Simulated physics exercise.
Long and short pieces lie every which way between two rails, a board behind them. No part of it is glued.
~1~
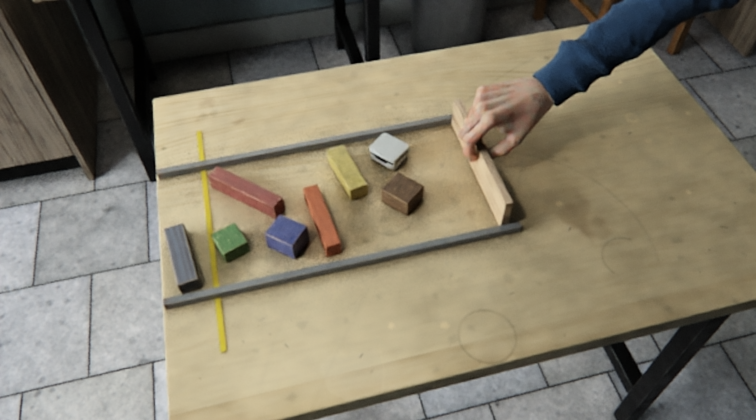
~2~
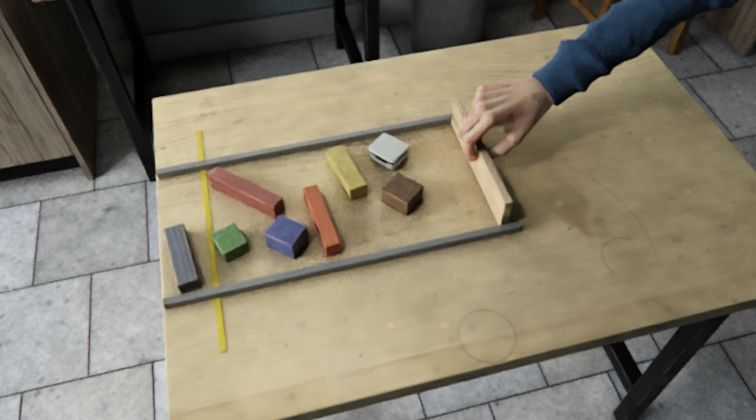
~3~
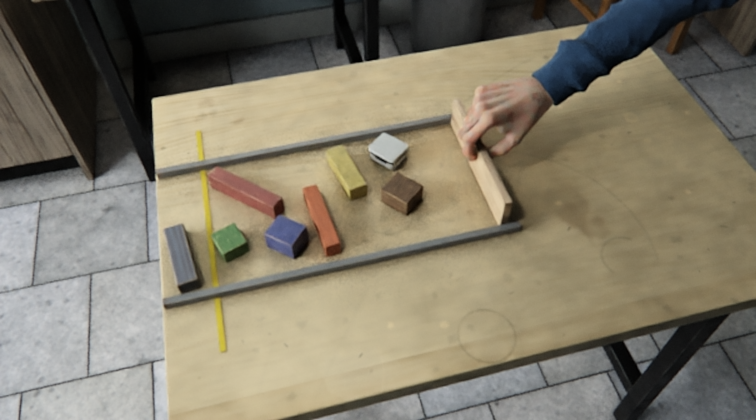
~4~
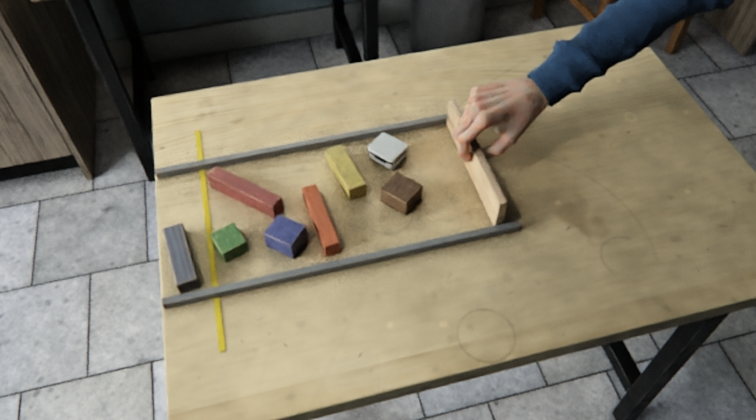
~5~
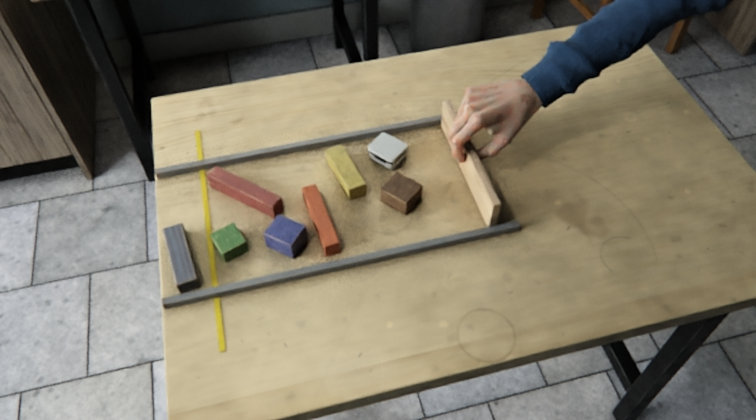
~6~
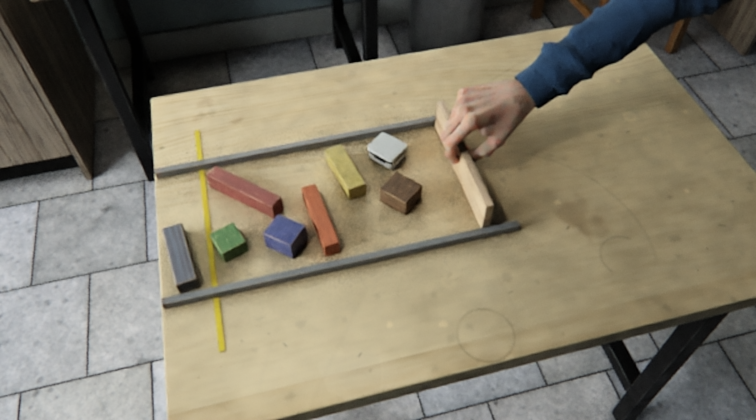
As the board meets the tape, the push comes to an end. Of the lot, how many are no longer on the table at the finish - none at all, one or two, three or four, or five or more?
By the finish, three or four are off it.
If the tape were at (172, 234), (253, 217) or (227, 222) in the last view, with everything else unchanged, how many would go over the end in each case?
Per try in turn: 6, 1, 2.
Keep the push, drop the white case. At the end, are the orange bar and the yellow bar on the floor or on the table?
As for the orange bar, it is left in place; as for the yellow bar, it is left in place.
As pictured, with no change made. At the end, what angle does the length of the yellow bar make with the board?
Out of line by around 0°.
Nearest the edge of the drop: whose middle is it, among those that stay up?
It would be the blue block.
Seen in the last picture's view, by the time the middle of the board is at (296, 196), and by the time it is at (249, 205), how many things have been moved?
It comes to 7 for the first spot, 8 for the other.
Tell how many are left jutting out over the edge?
2.
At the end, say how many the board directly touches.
The figure is 3.
Early on, none off yet; grey stick at rest near (181, 257); green block at rest near (229, 242); red bar at rest near (244, 192).
A while later, none off yet; grey stick at rest near (181, 257); green block at rest near (229, 242); red bar travelled a little near (234, 197).
Further along, none off yet; grey stick leaning well over near (147, 275); green block travelled well along near (172, 258); red bar travelled about its own width near (185, 209).
Finally, the number that fall off is three or four; lost, red bar, green block and grey stick.
